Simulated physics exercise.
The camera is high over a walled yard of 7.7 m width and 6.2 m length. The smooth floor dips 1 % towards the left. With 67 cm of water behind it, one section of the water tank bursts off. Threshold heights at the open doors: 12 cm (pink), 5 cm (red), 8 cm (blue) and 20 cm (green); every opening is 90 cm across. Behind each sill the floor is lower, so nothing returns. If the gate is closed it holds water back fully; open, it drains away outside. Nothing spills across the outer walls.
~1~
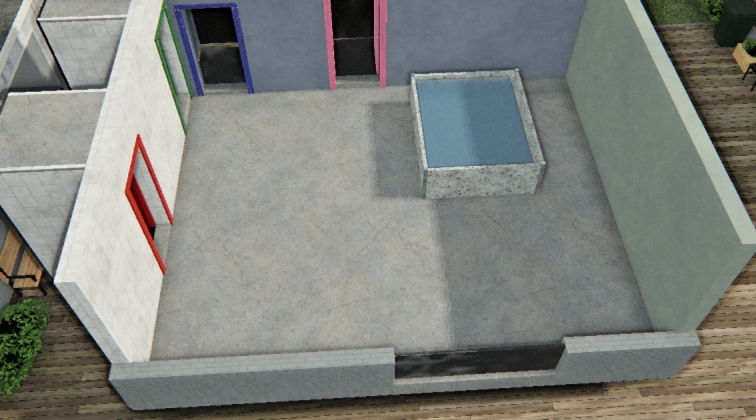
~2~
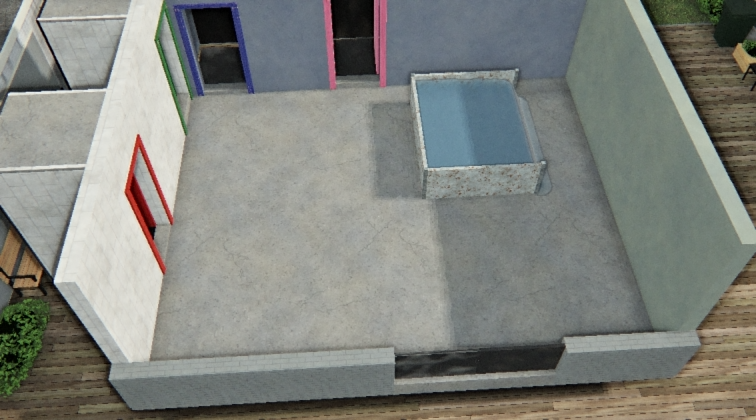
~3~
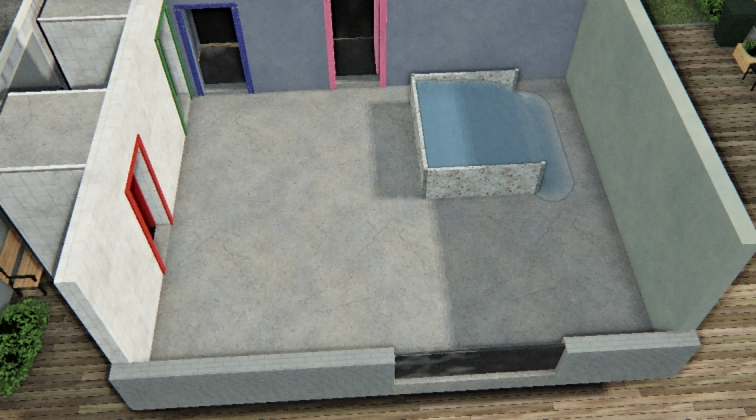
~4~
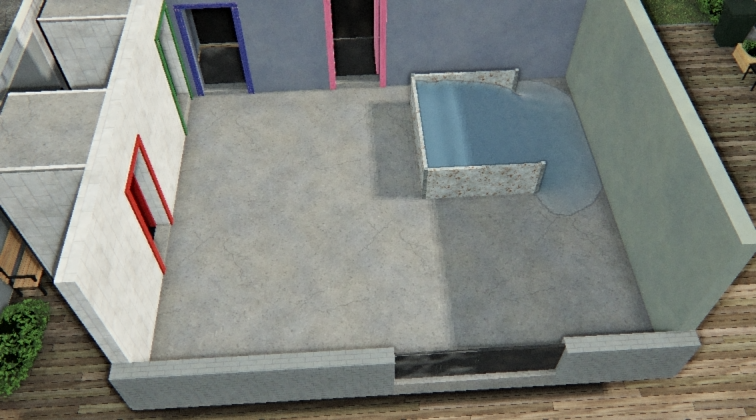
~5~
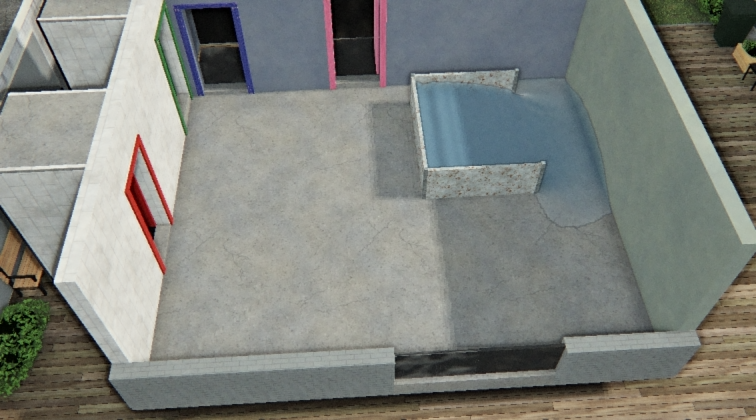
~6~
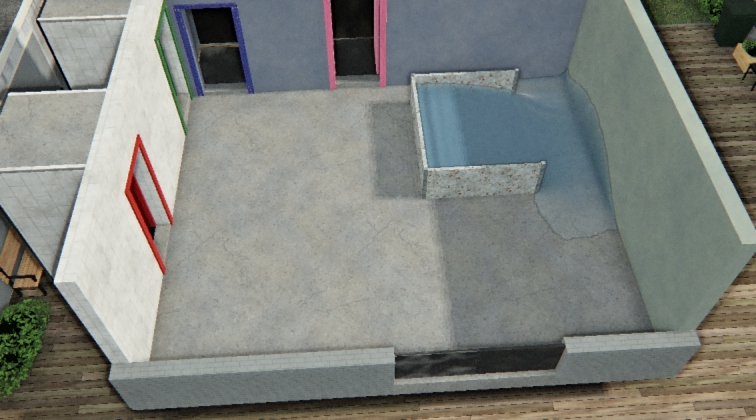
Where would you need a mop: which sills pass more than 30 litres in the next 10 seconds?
Within that time: At the pink door it does not reach the limit; at the red door it goes over the limit; at the blue door it does not reach the limit; at the green door it does not reach the limit.
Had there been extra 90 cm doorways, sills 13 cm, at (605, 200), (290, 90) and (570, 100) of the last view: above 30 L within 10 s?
In that order: Over, under, past it.
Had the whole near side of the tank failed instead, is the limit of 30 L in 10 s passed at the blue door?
Then: Blue over.
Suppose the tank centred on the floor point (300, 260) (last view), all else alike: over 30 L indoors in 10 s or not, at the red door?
Then: Red not over.
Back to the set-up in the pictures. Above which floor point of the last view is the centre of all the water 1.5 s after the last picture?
Near (523, 151).
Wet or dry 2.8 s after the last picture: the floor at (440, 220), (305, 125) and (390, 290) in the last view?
In that order: Dry, wet, not reached.
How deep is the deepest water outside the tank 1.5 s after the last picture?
Up to some 46 cm.
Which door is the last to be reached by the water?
Last comes the red one.
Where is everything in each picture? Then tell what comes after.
The first picture shows still water, 67 cm deep, in the water tank at (474, 120).
In the second picture, water pours out at (523, 136) and has run 1.3 m, to a hidden place; typically 9 cm deep outside, 67 cm at the water tank's back.
In the third picture, the front is at a hidden place, 1.4 m from the gap at (522, 136); 1.6 m2 of floor is under water; 67 cm left at the back of the water tank.
In the fourth picture, the front is at (545, 86), 1.8 m from the gap at (522, 137); 3.5 m2 of floor is under water; 66 cm left at the back of the water tank.
In the fifth picture, water pours out at (522, 137) and has run 2.1 m, to (566, 80); typically 12 cm deep outside, 59 cm at the water tank's back.
In the sixth picture, the front is at (617, 225), 2.4 m from the gap at (522, 137); 4.3 m2 of floor is under water; 57 cm left at the back of the water tank.
Then, 0.7 s after the last picture water covers 10 % of the floor and is deepest (56 cm) near (561, 81); pink door not reached, red door not reached, blue door not reached, green door not reached.
Then, 1.5 s after the last picture water covers 25 % of the floor and is deepest (46 cm) near (552, 81); pink door not reached, red door not reached, blue door not reached, green door not reached.
Then, 2.8 s after the last picture water covers 45 % of the floor and is deepest (24 cm) near (615, 344); pink door 11 cm at the sill, 0 L in, red door not reached, blue door 4 cm at the sill, 0 L in, green door 7 cm at the sill, 0 L in.
Then, 5.3 s after the last picture water covers 80 % of the floor and is deepest (18 cm) near (587, 158); pink door 4 cm at the sill, 0 L in, red door 4 cm at the sill, 0 L in, blue door 5 cm at the sill, 3 L in, green door 11 cm at the sill, 6 L in.
Then, 9.3 s after the last picture water covers 90 % of the floor and is deepest (12 cm) near (147, 385); pink door 4 cm at the sill, 0 L in, red door 11 cm at the sill, 63 L in, blue door 6 cm at the sill, 5 L in, green door 5 cm at the sill, 7 L in.
